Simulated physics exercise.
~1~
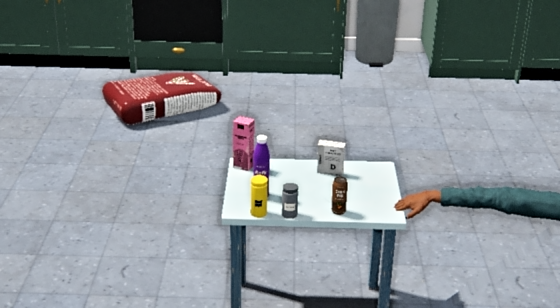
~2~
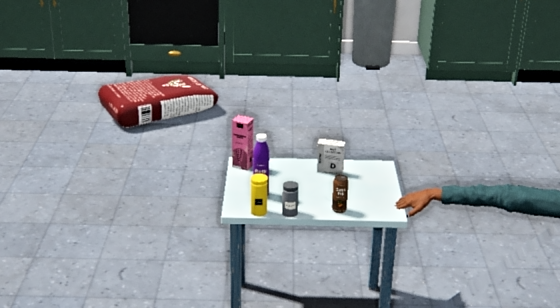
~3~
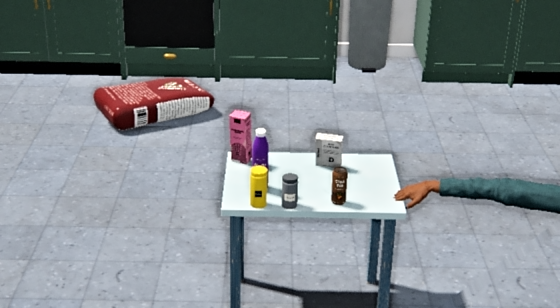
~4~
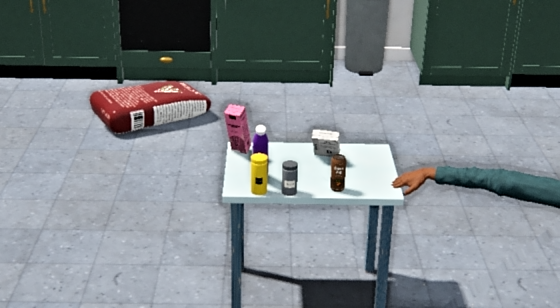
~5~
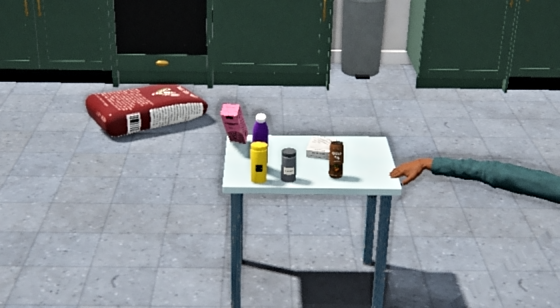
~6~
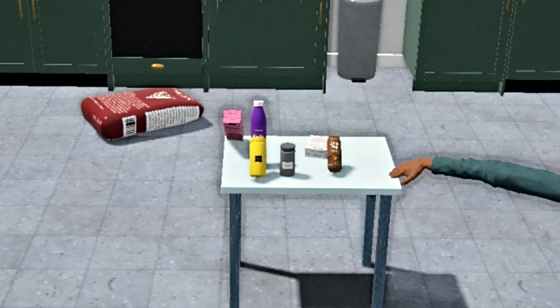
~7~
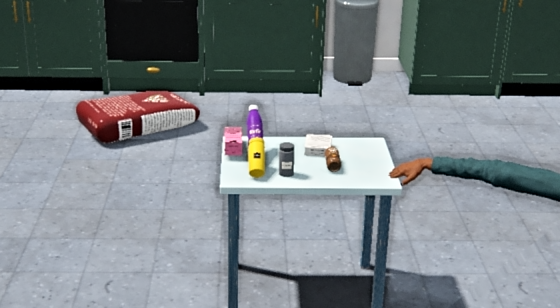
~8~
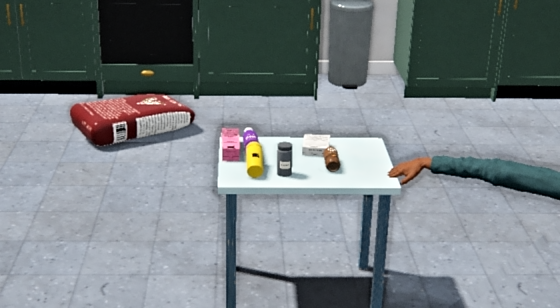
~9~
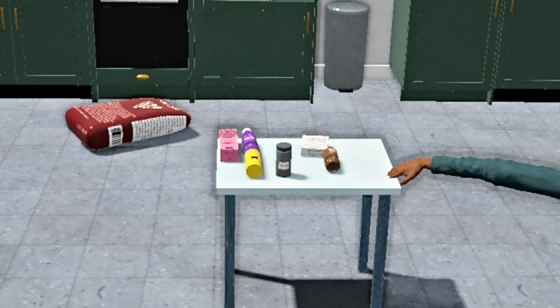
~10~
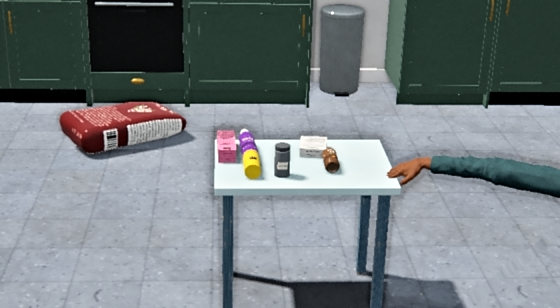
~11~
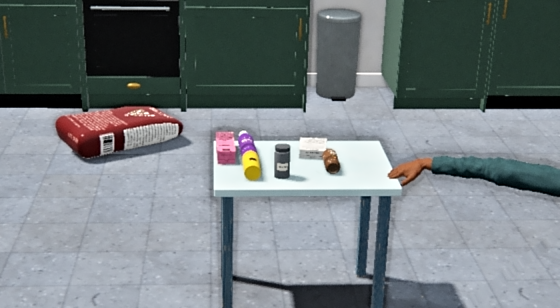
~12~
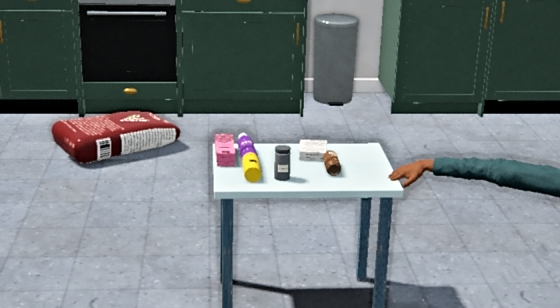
A hand drags a small table backward, and all its containers topple except the grey jar.
